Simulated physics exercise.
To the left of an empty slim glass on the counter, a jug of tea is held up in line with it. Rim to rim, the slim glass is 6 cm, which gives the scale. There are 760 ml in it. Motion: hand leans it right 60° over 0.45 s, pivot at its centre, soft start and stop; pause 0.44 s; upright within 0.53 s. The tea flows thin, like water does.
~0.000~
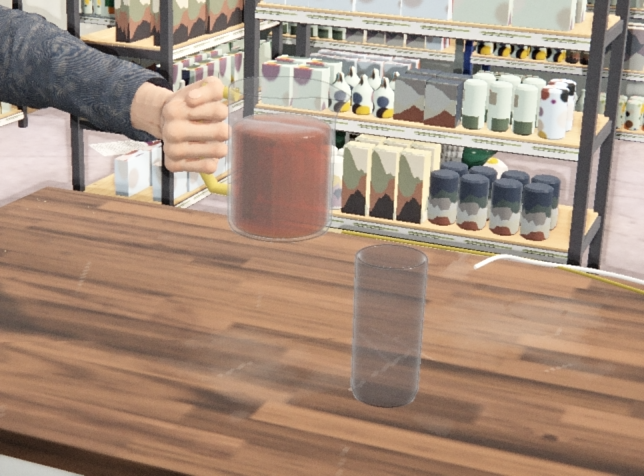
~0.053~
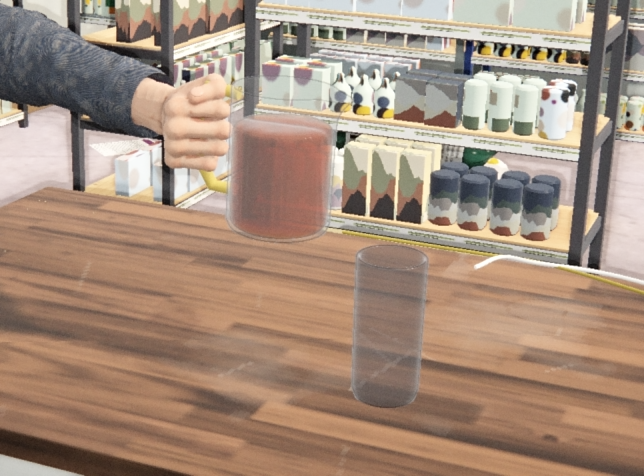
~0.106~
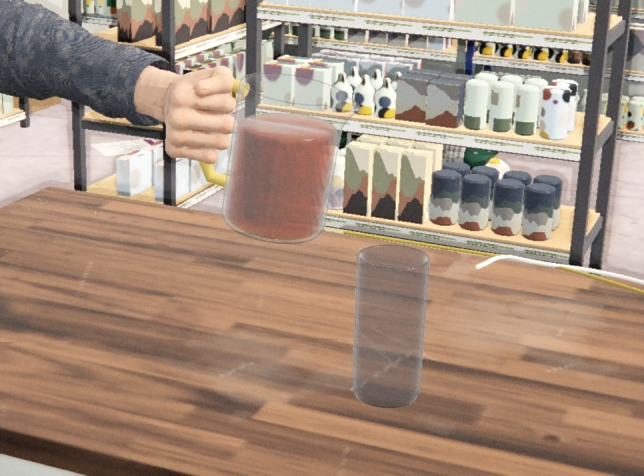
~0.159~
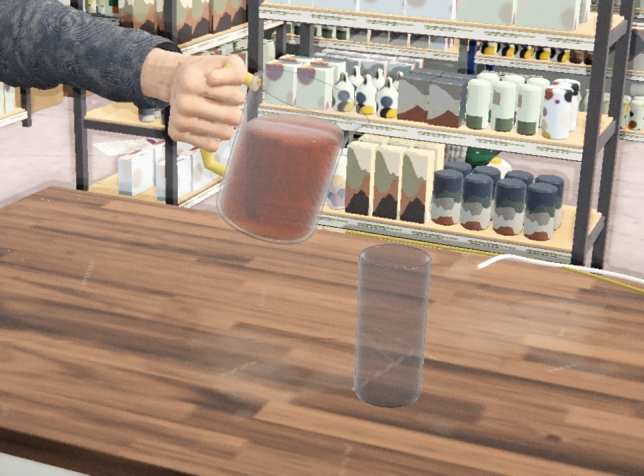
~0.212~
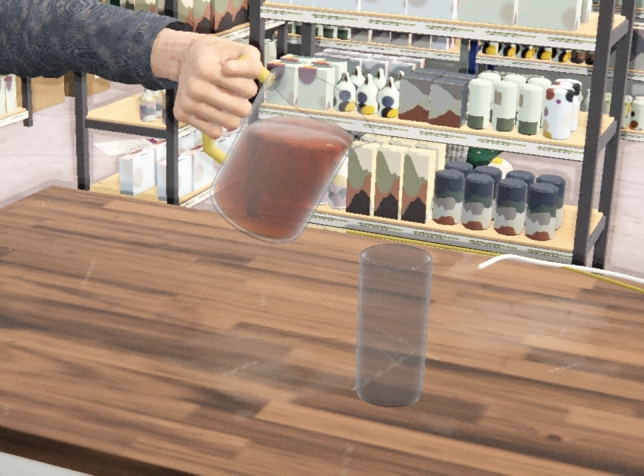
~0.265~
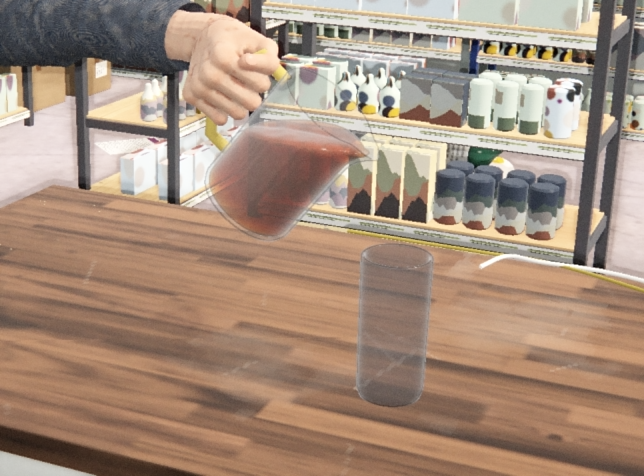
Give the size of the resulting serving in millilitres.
The serving comes to about 240 ml.
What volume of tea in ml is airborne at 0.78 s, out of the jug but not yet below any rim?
Roughly 40 ml.
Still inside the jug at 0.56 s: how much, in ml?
Roughly 650 ml, give or take.
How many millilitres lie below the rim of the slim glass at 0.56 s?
I'd put it around 60 ml.
Then, 0.56 s in, the tilt is 60° and the slim glass has 65 ml, the jug 645 ml, and 0 ml is on the counter.
Then, 0.78 s in, the tilt is 60° and the slim glass has 155 ml, the jug 560 ml, and 5 ml is on the counter.
Then, 1.01 s in, the tilt is 52° and the slim glass has 220 ml, the jug 515 ml, and 10 ml is on the counter.
Then, 1.26 s in, the tilt is 12° and the slim glass has 240 ml, the jug 510 ml, and 10 ml is on the counter.
Finally, the slim glass has 245 ml, the jug 510 ml, and 10 ml is on the counter.
